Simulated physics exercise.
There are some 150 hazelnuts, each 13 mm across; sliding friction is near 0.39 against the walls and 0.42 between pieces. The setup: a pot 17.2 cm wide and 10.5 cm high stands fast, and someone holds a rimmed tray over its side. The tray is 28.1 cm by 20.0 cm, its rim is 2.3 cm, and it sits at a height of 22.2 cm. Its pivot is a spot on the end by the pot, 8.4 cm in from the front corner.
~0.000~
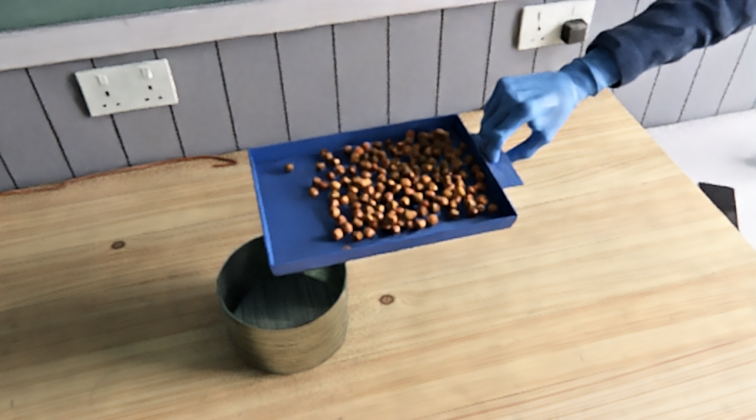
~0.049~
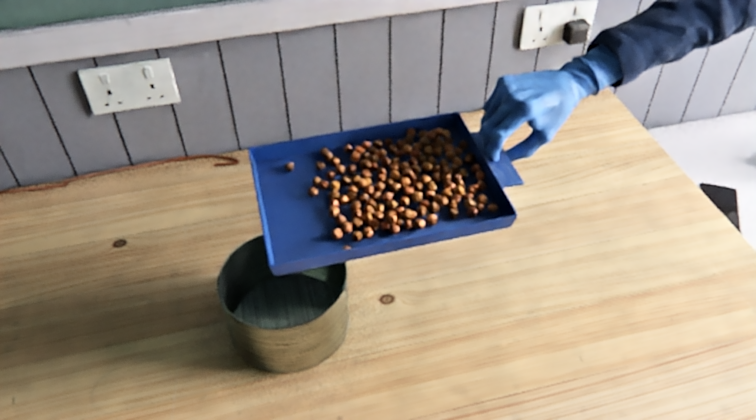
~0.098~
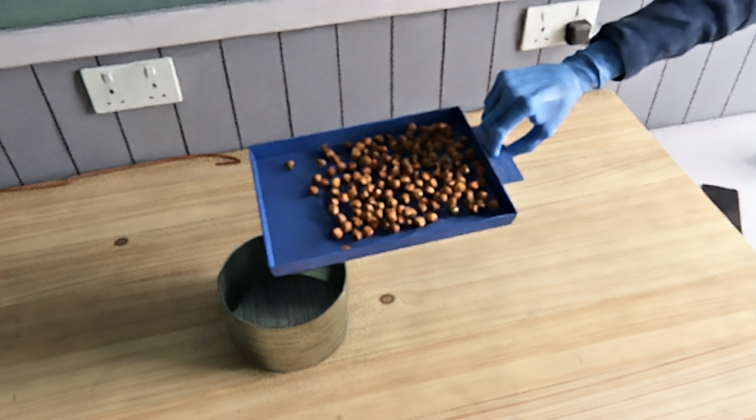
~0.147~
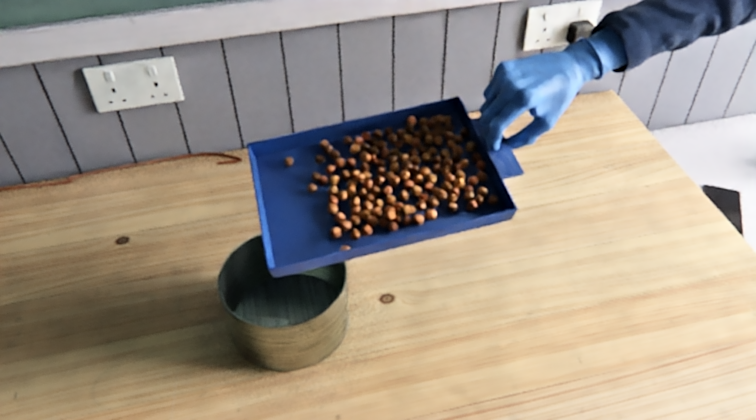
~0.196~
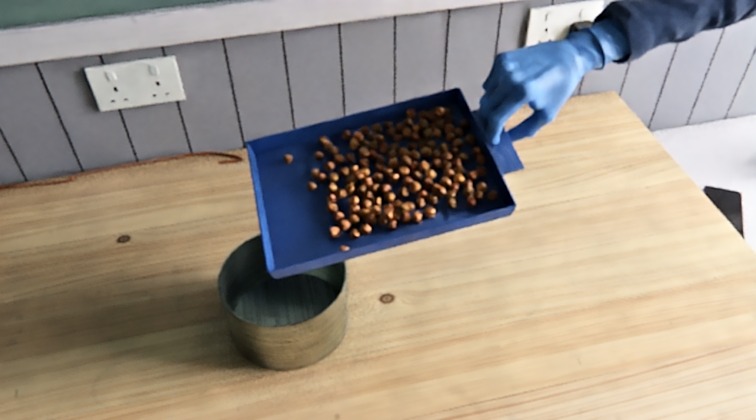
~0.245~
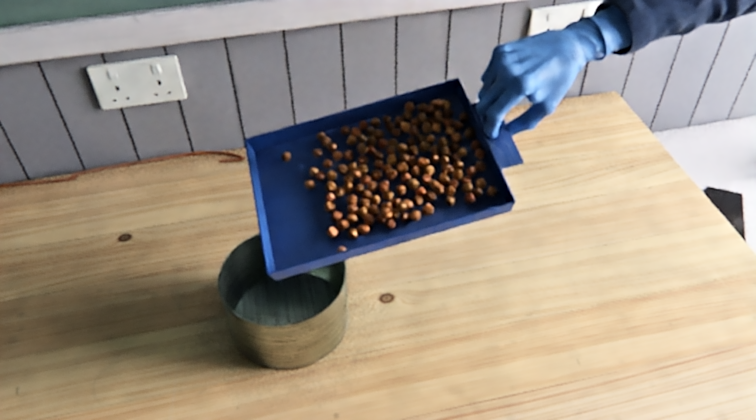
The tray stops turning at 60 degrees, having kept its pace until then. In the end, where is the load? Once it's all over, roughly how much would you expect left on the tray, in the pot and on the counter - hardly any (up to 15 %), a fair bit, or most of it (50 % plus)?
I'd expect left on the tray: Most of it; pot: Hardly any; counter: Hardly any.
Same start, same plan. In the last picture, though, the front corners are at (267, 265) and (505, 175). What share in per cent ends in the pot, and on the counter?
Pot: 5, counter: 25.
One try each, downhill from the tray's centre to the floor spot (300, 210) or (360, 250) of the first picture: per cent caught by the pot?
The share comes to about 5 in a hundred, then about 0 in a hundred.
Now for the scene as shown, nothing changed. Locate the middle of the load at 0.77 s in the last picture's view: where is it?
Near (320, 218).
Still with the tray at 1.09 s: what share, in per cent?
Roughly 95 percent of the load, I'd say.
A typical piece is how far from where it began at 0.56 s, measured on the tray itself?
Displacement on the tray: About 8 cm.
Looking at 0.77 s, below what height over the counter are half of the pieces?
Roughly 26 centimetres, give or take.
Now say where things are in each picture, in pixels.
Tray tilt 0 degrees, front corners at (274, 262) and (513, 213); middle of the pieces at (404, 184); pot at (282, 276), in the first frame.
Tray tilt 1 degrees, front corners at (273, 262) and (513, 213); middle of the pieces at (405, 183), in the second frame.
Tray tilt 3 degrees, front corners at (273, 263) and (513, 211); middle of the pieces at (405, 180), in the third frame.
Tray tilt 6 degrees, front corners at (272, 266) and (512, 207), lowest corner left front; middle of the pieces at (404, 176), in the fourth frame.
Tray tilt 10 degrees, front corners at (271, 268) and (512, 203), lowest corner left front; middle of the pieces at (403, 172), in the fifth frame.
Tray tilt 14 degrees, front corners at (271, 270) and (511, 200), lowest corner left front; middle of the pieces at (402, 168); pot at (283, 273). Its pace works out near 75 degrees a second, in the sixth frame.
Then, at 0.56 s, tilt 37 degrees; the tray holds 100 %, the pot 0 %.
Then, at 0.77 s, tilt 52 degrees; the tray holds 100 %, the pot 0 %.
Then, at 1.09 s, tilt 60 degrees; the tray holds 95 %, the pot 0 %.
At rest (1.8 s), tray 95 %, pot 0 %, counter 5 %.
